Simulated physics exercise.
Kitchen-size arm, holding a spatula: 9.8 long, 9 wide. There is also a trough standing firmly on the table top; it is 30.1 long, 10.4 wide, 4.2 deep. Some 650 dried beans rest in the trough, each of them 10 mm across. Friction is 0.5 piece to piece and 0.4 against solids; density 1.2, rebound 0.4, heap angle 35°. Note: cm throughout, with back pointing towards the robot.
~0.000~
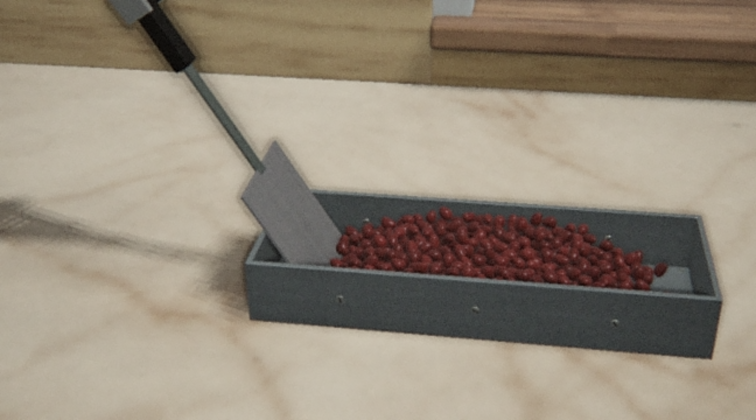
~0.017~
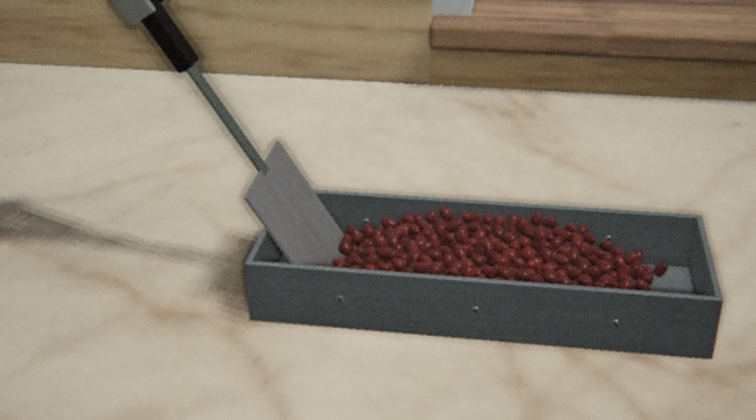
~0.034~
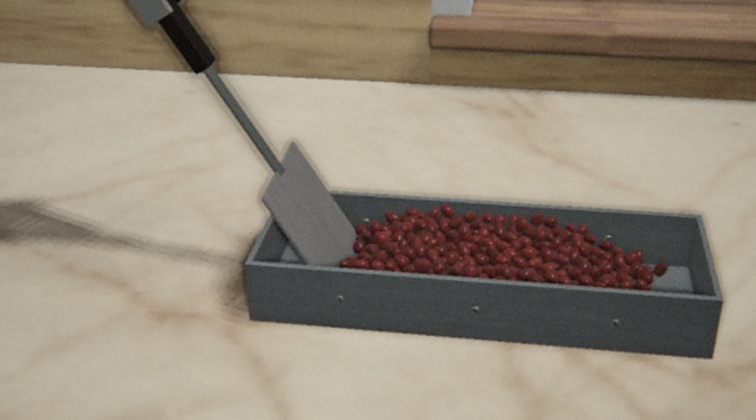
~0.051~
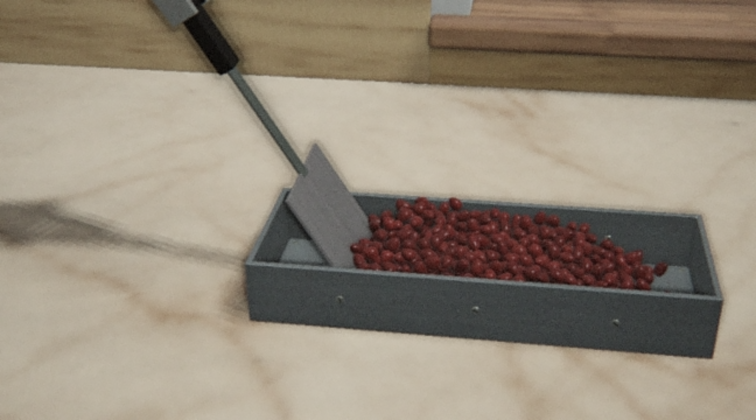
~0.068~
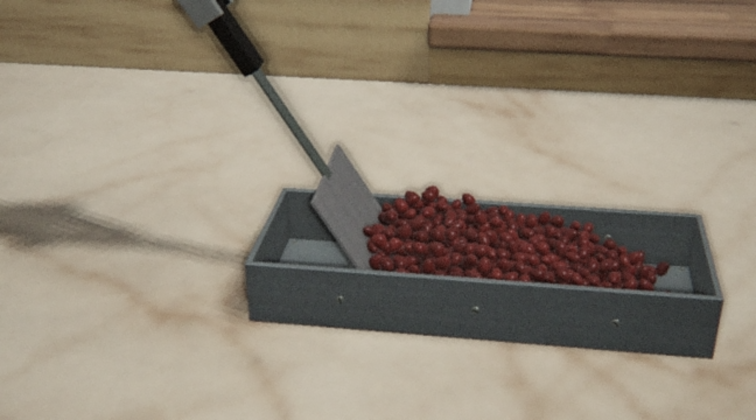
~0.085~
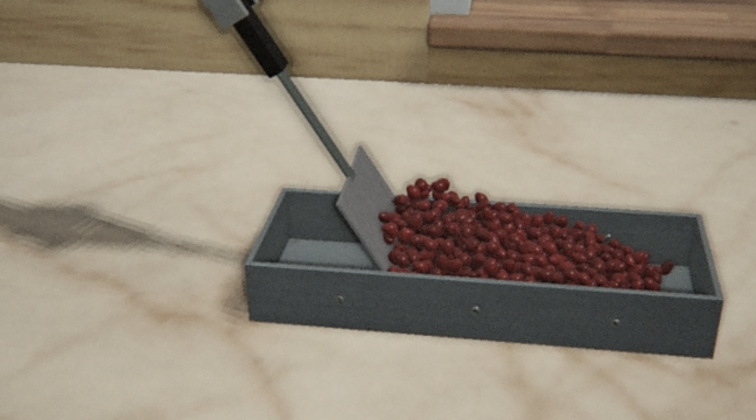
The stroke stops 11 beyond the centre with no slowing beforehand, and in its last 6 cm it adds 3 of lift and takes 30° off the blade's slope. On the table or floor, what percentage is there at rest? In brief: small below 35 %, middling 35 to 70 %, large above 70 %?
Middling.
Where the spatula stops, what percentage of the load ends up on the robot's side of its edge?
About 20 percent.
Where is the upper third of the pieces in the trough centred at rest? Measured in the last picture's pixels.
Roughly (659, 245).
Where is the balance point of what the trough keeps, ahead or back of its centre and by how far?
Roughly 11.0 cm ahead of the centre.
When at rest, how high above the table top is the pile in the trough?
It reaches roughly 6.5 cm.
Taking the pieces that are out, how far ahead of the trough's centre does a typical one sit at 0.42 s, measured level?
Distance ahead of centre: Approx. 22 cm.
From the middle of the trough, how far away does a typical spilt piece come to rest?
It works out to near 24 cm.
After 0.14 s, sloping 58°, highest piece 9 above the table; 643 in the trough, 3 on the blade or in flight.
After 0.19 s, sloping 51°, highest piece 10 above the table; 622 in the trough, 24 on the blade or in flight.
After 0.42 s, sloping 28°, highest piece 6 above the table; 339 in the trough, 289 on the table or floor, 18 on the blade or in flight.
After 1.47 s, sloping 28°, highest piece 6 above the table; 335 in the trough, 311 on the table or floor.
At rest, 335 in the trough, 311 on the table or floor. That is 48 % on the table or floor.
